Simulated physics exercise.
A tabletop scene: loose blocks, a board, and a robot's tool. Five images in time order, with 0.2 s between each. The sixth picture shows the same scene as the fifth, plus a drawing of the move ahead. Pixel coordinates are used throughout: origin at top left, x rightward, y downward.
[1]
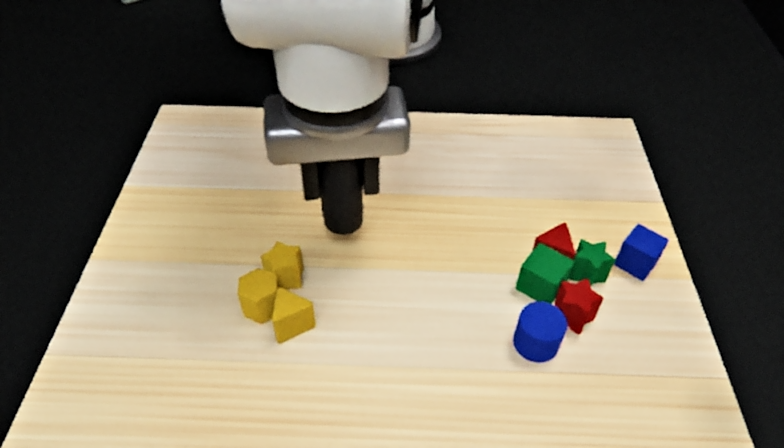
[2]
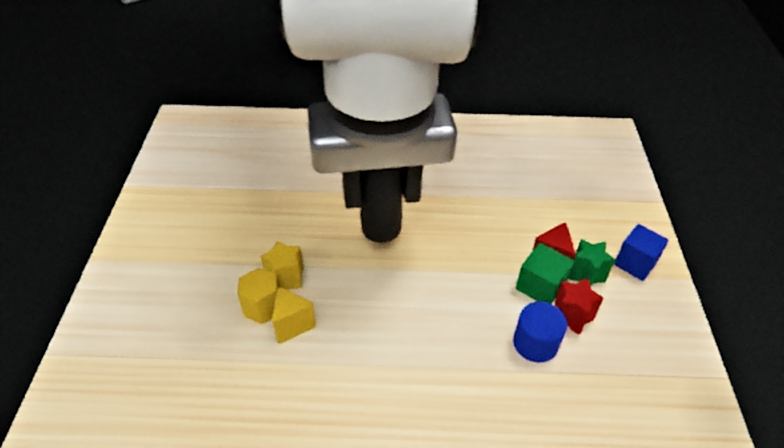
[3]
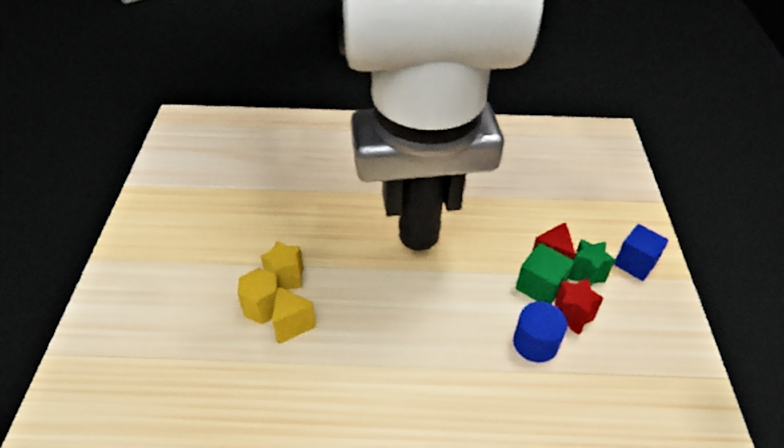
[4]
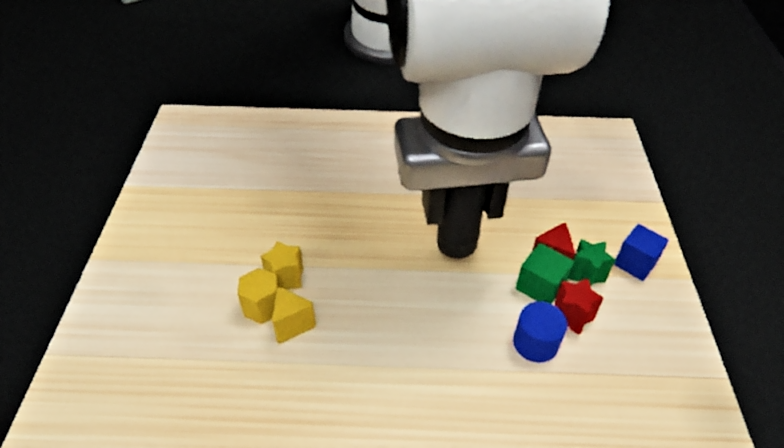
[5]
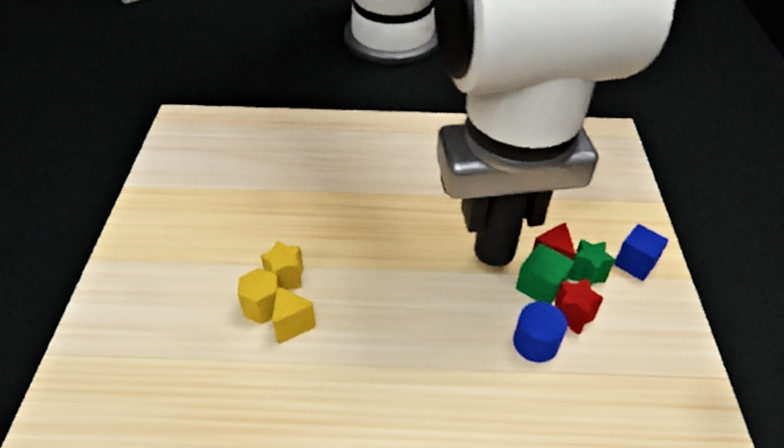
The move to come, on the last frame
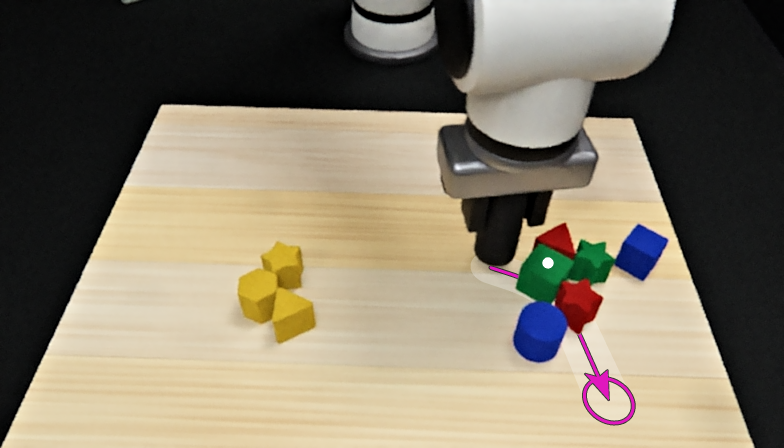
A robot arm moved its dark tool steadily to the right above a wooden table, from near the yellow blocks to beside the green square block, while all the colourful blocks stayed still.
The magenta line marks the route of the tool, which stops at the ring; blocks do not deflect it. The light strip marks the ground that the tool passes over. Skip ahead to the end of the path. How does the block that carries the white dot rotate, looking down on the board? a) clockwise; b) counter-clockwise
b (counter-clockwise)
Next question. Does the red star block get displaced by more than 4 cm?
Final answer: Yes.
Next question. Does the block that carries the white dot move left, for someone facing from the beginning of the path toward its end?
Final answer: Yes.
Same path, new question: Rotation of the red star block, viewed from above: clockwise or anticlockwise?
In a top view, it turns clockwise.
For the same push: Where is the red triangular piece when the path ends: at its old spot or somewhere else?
The push misses it.
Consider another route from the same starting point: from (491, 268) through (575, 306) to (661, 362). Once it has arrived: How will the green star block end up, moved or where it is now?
It does get moved.
Drawn move, from (491, 268) over (547, 292) and (582, 340) to (609, 400); the dot is on the green square block.
On the path given first. One third of the way, tool (553, 276); green square block (599, 280), turned 20° anticlockwise; red star block (618, 313), turned 80° clockwise; green star block (602, 251), turned 20° anticlockwise.
Two thirds of the way, tool (589, 326); green square block (623, 288), turned 45° anticlockwise; red star block (634, 327), turned 75° clockwise; green star block (602, 251), turned 20° anticlockwise.
At the end, tool (617, 386); blue cylinder still; green square block (623, 288), turned 45° anticlockwise; red triangular piece still; red star block (642, 336), turned 40° clockwise; green star block (602, 251), turned 20° anticlockwise.
